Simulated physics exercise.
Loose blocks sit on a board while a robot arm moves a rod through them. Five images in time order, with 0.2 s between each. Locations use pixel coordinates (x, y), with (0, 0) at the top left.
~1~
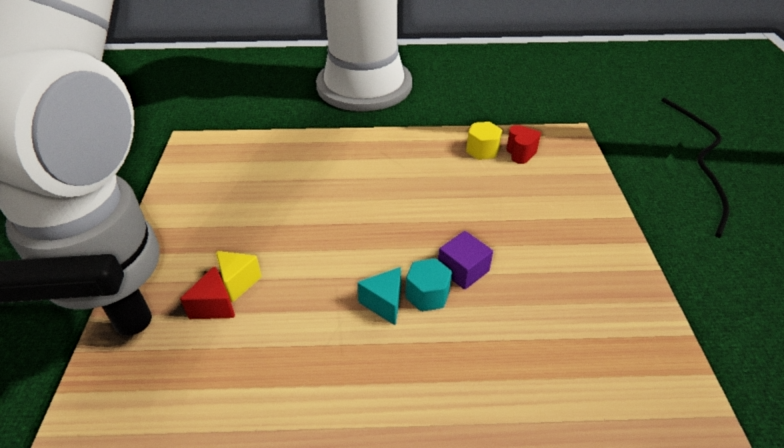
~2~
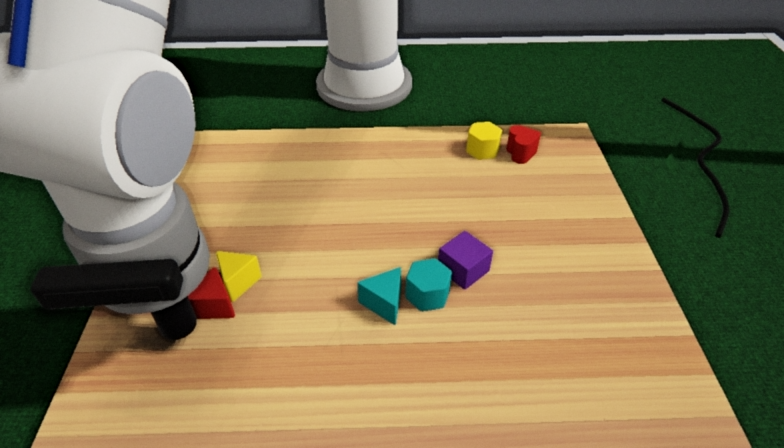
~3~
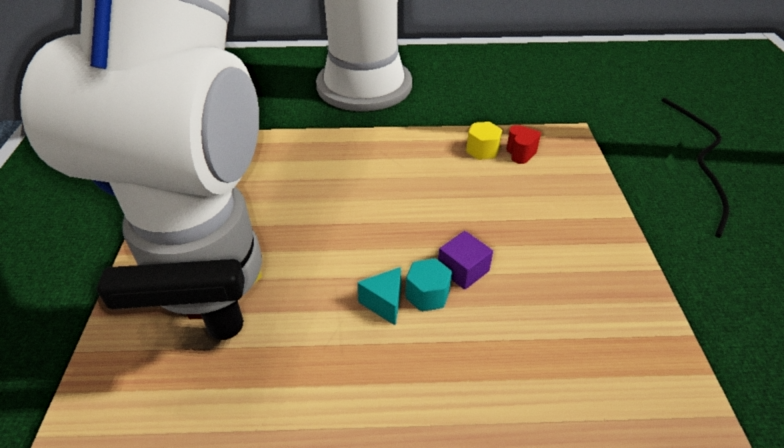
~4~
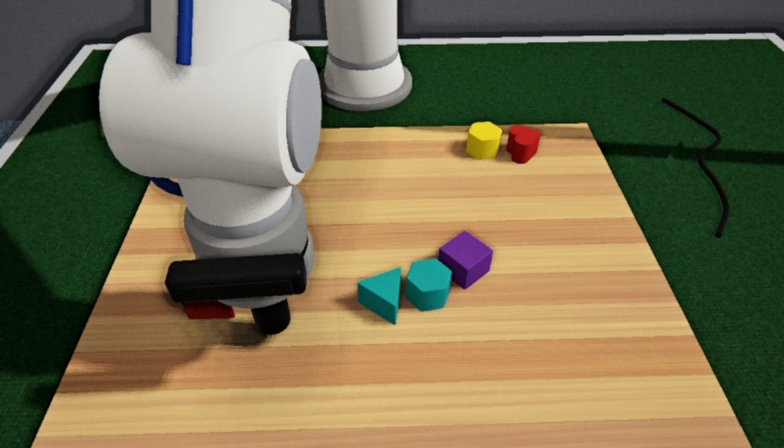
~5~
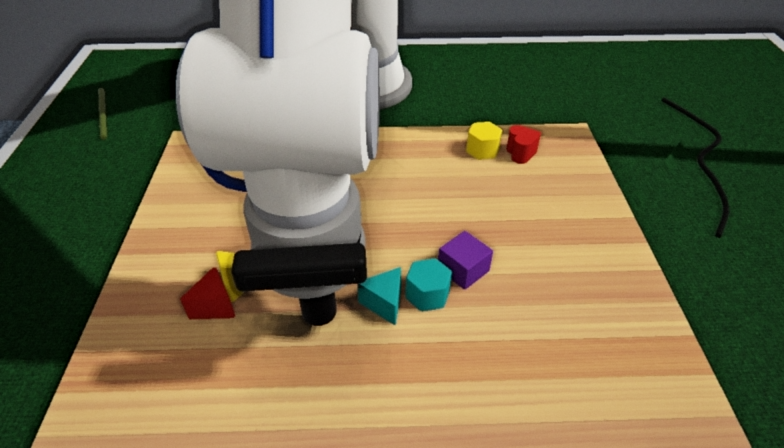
A white robot arm holding a short black rod glides steadily from left to right across a light wooden board on green ground, seen from above by a still camera. Red and yellow blocks sit at left, turquoise triangle, turquoise hexagon and purple block near the middle, and yellow and red blocks at the far edge. The arm briefly hides the left pair, then uncovers them unmoved as the rod nears the turquoise triangle.
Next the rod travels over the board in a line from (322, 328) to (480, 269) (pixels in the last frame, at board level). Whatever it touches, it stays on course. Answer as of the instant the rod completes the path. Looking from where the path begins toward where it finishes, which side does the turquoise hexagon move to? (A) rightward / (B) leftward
A.
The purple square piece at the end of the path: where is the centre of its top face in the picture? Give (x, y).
Expect it around (506, 231).
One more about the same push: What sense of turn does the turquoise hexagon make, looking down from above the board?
Viewed from above, clockwise.
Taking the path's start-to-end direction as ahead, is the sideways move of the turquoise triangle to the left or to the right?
Measured against the direction from start to end, the turquoise triangle shifts toward the left-hand side.
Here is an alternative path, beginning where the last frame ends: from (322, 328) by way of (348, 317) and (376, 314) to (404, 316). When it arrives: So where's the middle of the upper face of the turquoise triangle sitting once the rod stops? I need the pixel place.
By then it is at (404, 270).
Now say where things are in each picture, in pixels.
Rod tip at (135, 323); block tops, turquoise triangle at (384, 284); turquoise hexagon at (429, 274); purple square piece at (466, 249), in the first frame.
Rod at (180, 327); blocks unchanged, in the second frame.
Rod at (226, 327); blocks unchanged, in the third frame.
Rod at (274, 322); blocks unchanged, in the fourth frame.
Rod at (320, 314); turquoise triangle at (384, 284); turquoise hexagon at (429, 274); purple square piece at (466, 249), in the fifth frame.
On the path given first. One third of the way, rod at (377, 291); turquoise triangle at (402, 270), turned 15° clockwise; turquoise hexagon at (439, 273).
Two thirds of the way, rod at (432, 271); turquoise triangle at (435, 242); turquoise hexagon at (466, 279); purple square piece at (476, 247), turned 15° anticlockwise.
At the end, rod at (483, 254); turquoise triangle at (440, 235), turned 50° anticlockwise; turquoise hexagon at (485, 280), turned 50° clockwise; purple square piece at (506, 231).
